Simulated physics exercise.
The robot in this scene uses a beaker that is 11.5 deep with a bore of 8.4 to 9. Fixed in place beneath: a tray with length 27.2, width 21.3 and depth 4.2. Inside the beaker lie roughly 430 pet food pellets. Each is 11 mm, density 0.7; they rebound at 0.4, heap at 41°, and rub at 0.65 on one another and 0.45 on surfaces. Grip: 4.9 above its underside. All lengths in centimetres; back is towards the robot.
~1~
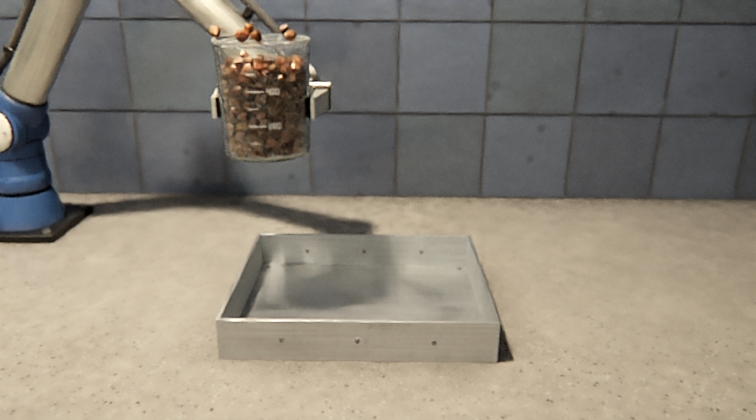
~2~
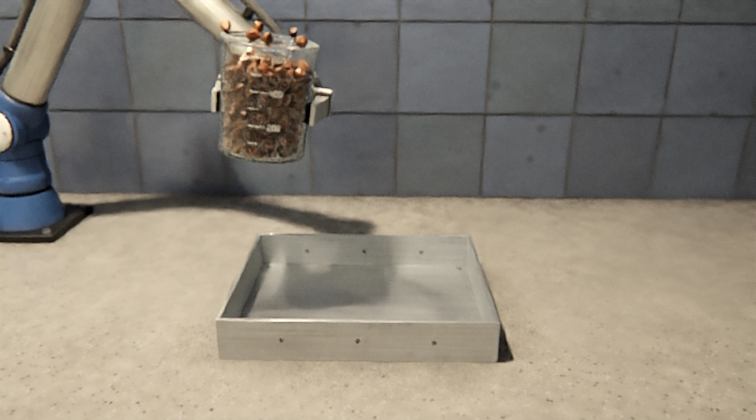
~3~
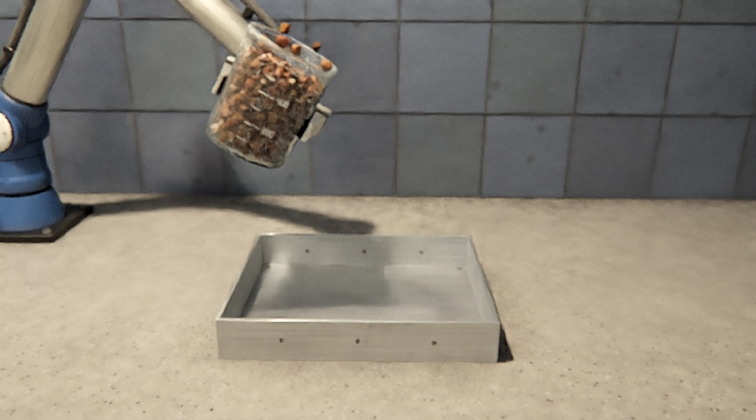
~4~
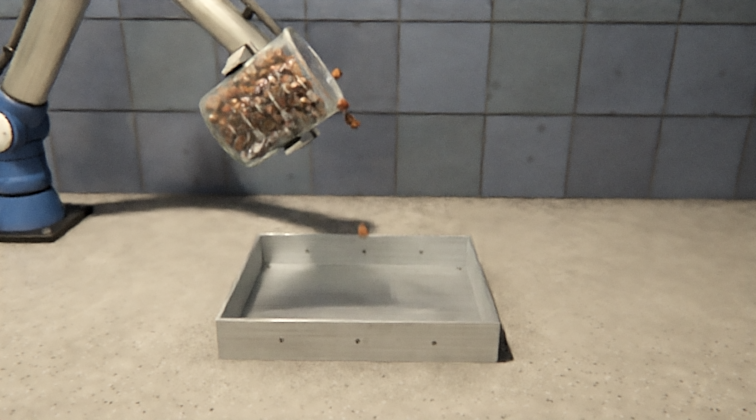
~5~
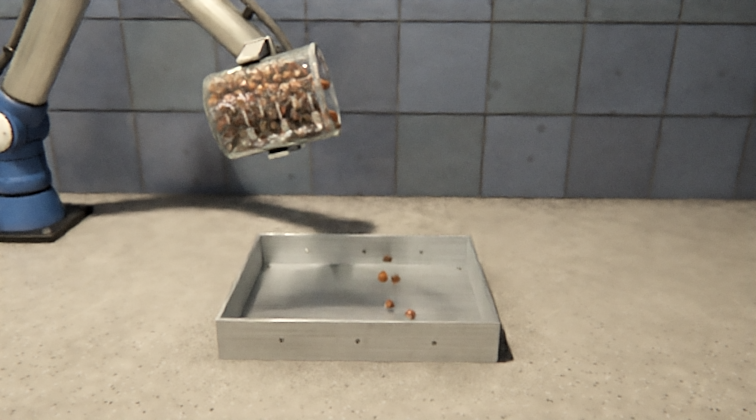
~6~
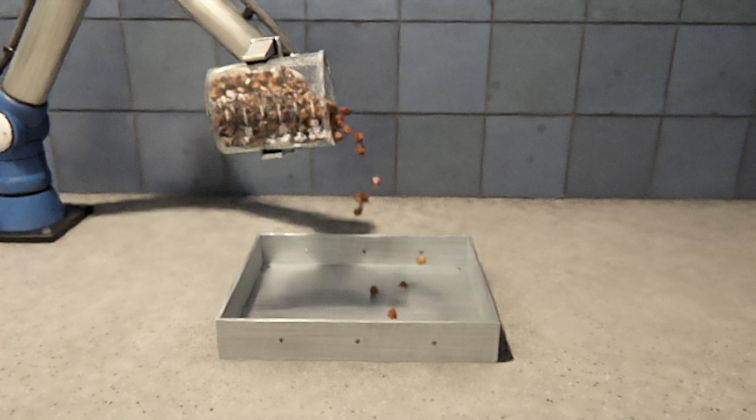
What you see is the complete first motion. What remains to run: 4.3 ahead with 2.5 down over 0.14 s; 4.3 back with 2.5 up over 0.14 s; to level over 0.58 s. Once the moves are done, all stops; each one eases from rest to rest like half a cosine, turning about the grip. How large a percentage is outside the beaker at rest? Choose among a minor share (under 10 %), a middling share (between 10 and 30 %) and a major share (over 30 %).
A middling share.
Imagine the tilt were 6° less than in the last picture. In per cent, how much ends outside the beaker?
I'd put it at around 15 per cent.
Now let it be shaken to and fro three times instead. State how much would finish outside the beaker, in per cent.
Estimate: Around 40 %.
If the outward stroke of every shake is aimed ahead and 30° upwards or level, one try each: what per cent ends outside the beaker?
Result: Approx. 50 % and 40 %, one try each.
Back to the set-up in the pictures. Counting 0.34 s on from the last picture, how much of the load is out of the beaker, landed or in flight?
About 20 per cent so far.
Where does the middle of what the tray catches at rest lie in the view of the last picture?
Centre estimate: Around (413, 303).
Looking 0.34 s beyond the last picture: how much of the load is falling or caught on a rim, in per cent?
6 per cent.
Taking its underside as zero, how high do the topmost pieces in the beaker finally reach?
Top of the fill: Near 11.5 cm.
Then, 0.34 s on, tilted 81° forward, highest piece 26 above the table; 352 in the beaker, 54 in the tray, 28 in flight or on a rim.
Then, 0.69 s on, tilted 17° forward, highest piece 29 above the table; 347 in the beaker, 86 in the tray, 1 in flight or on a rim.
Then, 1.06 s on, level, highest piece 30 above the table; 347 in the beaker, 87 in the tray.
Then, 2.11 s on, level, highest piece 30 above the table; 347 in the beaker, 87 in the tray.
In the end, 347 in the beaker, 87 in the tray. That is 20 % outside the beaker.
